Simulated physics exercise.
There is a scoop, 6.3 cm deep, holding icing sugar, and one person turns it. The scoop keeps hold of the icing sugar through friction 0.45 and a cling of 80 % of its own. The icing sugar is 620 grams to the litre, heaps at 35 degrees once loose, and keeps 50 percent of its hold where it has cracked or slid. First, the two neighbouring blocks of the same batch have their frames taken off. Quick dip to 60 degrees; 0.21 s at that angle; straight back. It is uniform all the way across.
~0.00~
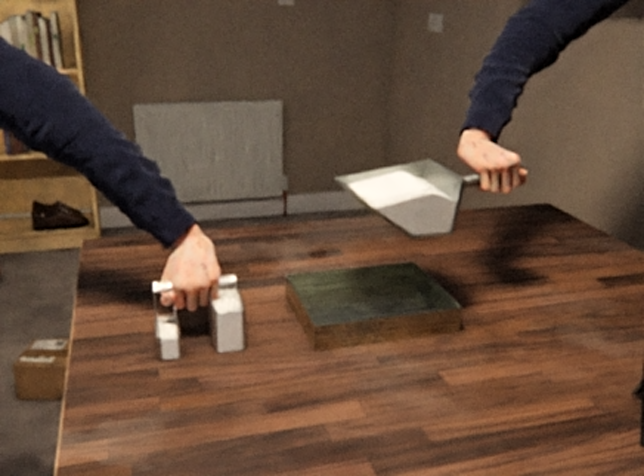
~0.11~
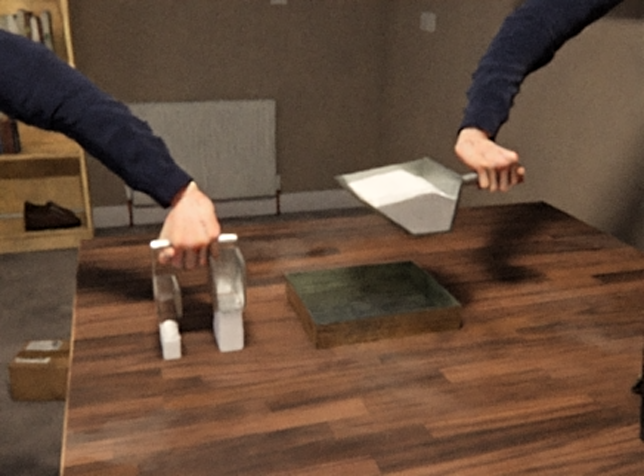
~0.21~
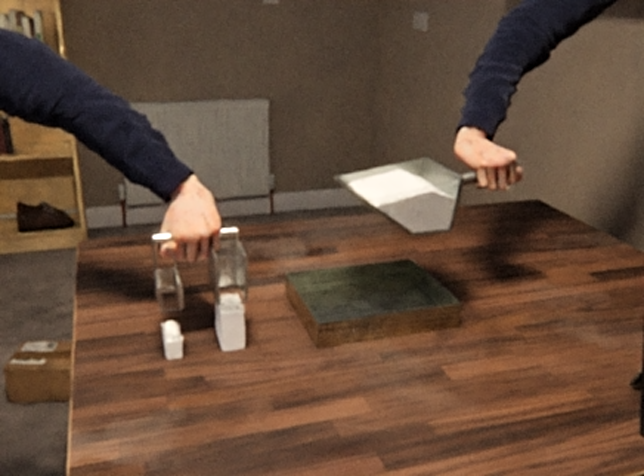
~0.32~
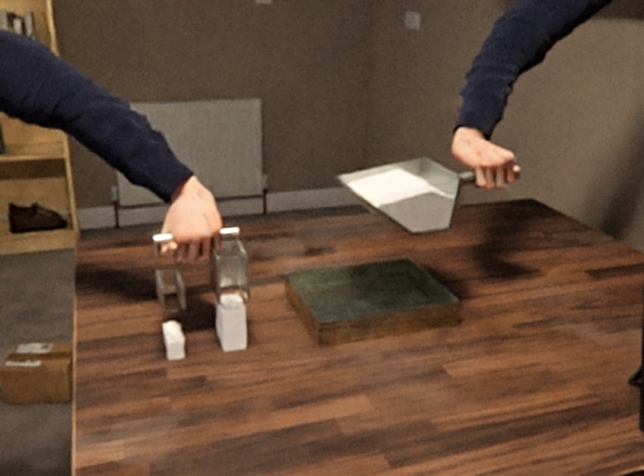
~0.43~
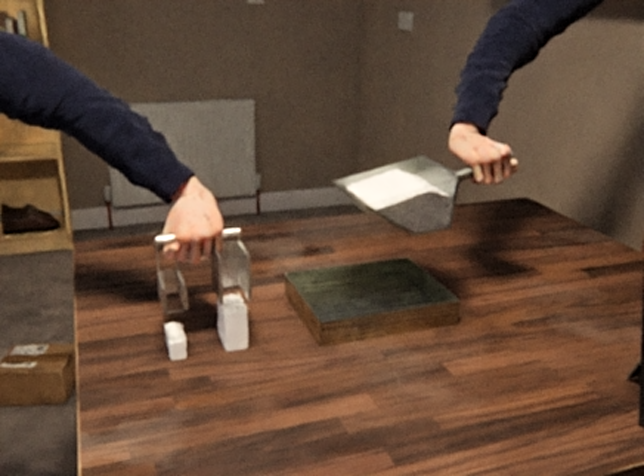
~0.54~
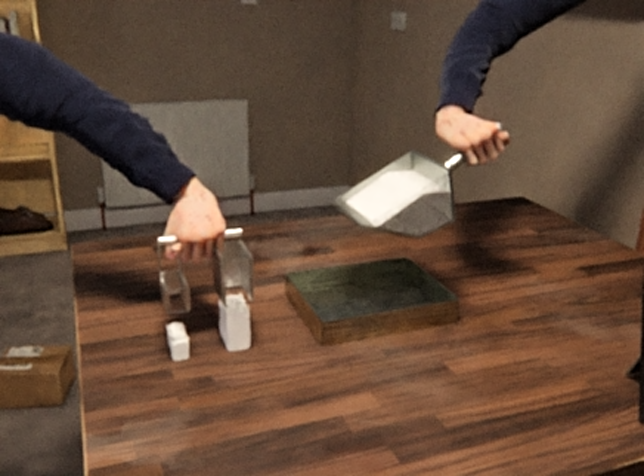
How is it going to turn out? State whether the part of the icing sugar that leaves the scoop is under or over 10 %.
Under.
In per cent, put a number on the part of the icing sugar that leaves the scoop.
0 %.
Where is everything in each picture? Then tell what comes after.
The first frame shows lip at (363, 201), tilt 0 degrees; highest point of the icing sugar at (434, 193); test blocks 3.2 cm, 6.8 cm high (left to right).
The second frame shows lip at (364, 200), tilt 0 degrees; highest point of the icing sugar at (434, 192); test blocks 3.2 cm, 6.8 cm high (left to right).
The third frame shows lip at (365, 199), tilt 0 degrees; highest point of the icing sugar at (434, 191); test blocks 3.2 cm, 6.8 cm high (left to right).
The fourth frame shows lip at (365, 199), tilt 0 degrees; highest point of the icing sugar at (433, 191); test blocks 3.2 cm, 6.8 cm high (left to right).
The fifth frame shows lip at (364, 204), tilt 4 degrees; highest point of the icing sugar at (429, 191); test blocks 3.2 cm, 6.8 cm high (left to right).
The sixth frame shows lip at (363, 225), tilt 20 degrees; highest point of the icing sugar at (433, 192); test blocks 3.2 cm, 6.8 cm high (left to right).
By 0.79 s, the scoop is at 60 degrees and 0 % has left it.
By 1.09 s, the scoop is at 57 degrees and 0 % has left it.
By 1.39 s, the scoop is at 6 degrees and 0 % has left it.
By 1.69 s, the scoop is at 0 degrees and 0 % has left it.
By 1.98 s, at the end, the scoop is at 0 degrees and 0 % has left it.
